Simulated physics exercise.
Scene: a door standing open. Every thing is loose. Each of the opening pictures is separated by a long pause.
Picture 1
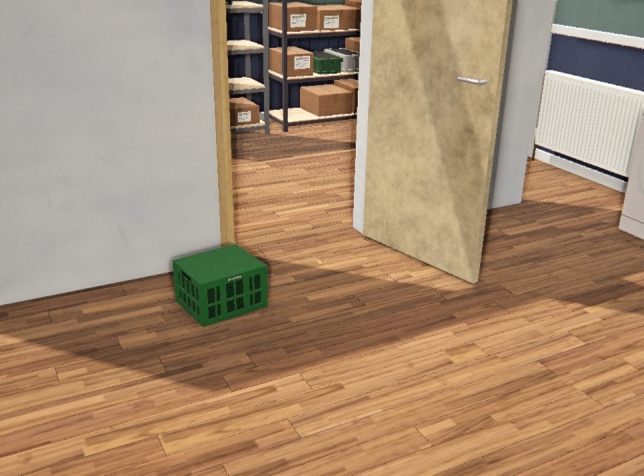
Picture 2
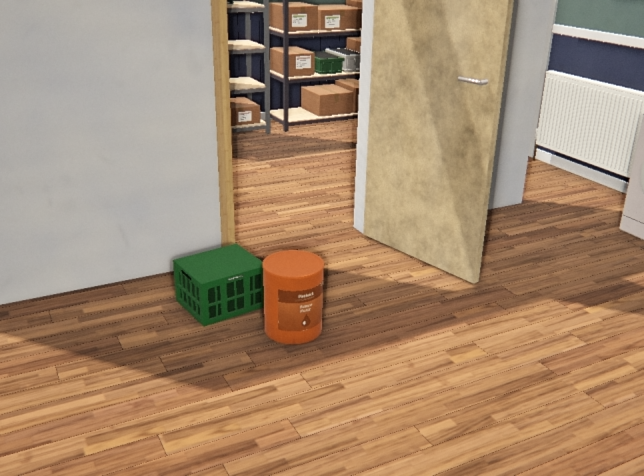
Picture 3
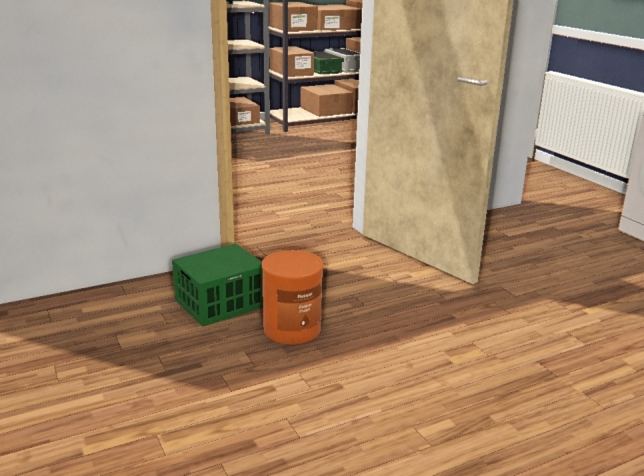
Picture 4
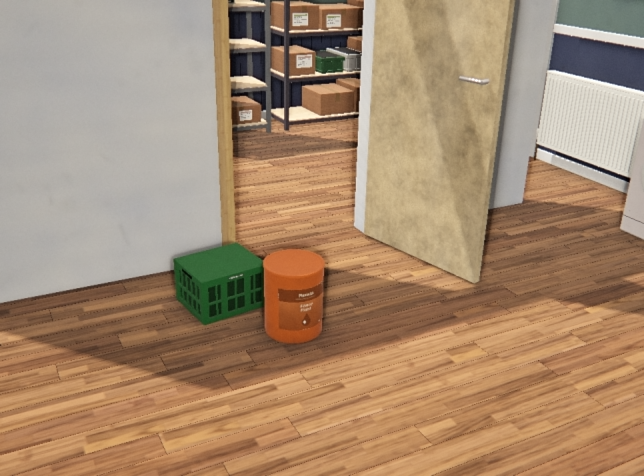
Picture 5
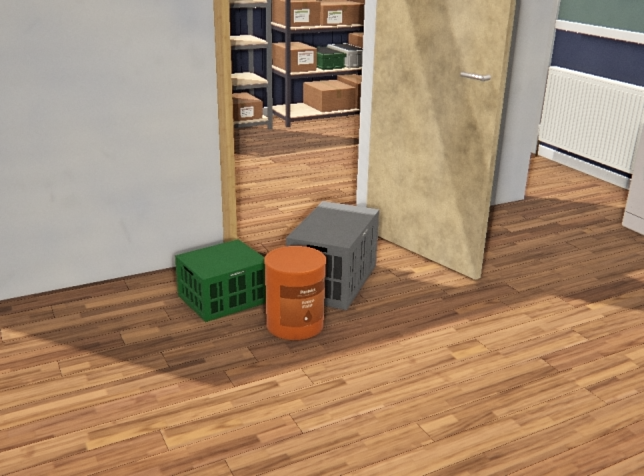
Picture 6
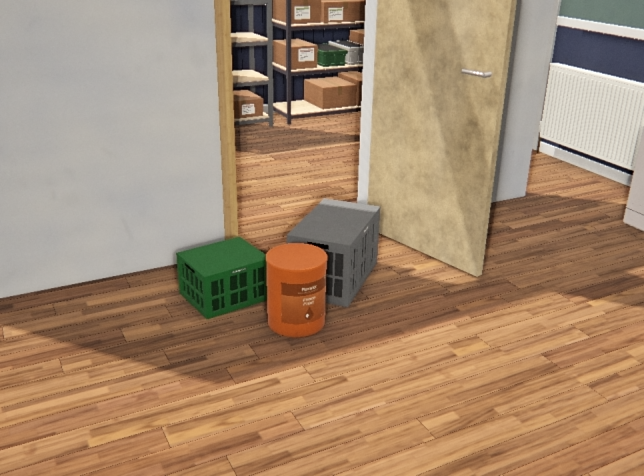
A green crate sat by a wide-open door, then an orange pail appeared beside it, and later a grey chest showed up behind the pail; otherwise everything stayed practically still.
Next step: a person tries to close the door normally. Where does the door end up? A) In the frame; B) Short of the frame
B, short of the frame.
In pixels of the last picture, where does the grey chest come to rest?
End position, last frame: About (319, 250).
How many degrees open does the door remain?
Around 55 degrees.
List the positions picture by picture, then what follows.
The first picture shows door wide open and still; green crate (220, 284).
The second picture shows door wide open and still; green crate (221, 283); orange pail (293, 297).
The third picture shows door wide open and still; green crate (220, 283); orange pail (292, 297).
The fourth picture shows door wide open and still; green crate (221, 282); orange pail (294, 296).
The fifth picture shows door wide open and still; green crate (223, 279); orange pail (295, 293).
The sixth picture shows door wide open and still; grey chest (335, 250); green crate (224, 276).
Then, 0.60 s later than the last frame, door 89° open.
Then, 1.00 s later than the last frame, door 67° open.
Then, 1.30 s later than the last frame, door 57° open; grey chest moved a little near (324, 250).
When it is over, door 53° open; all 3 as before. End places, in pixels of the last picture, grey chest near (319, 250).
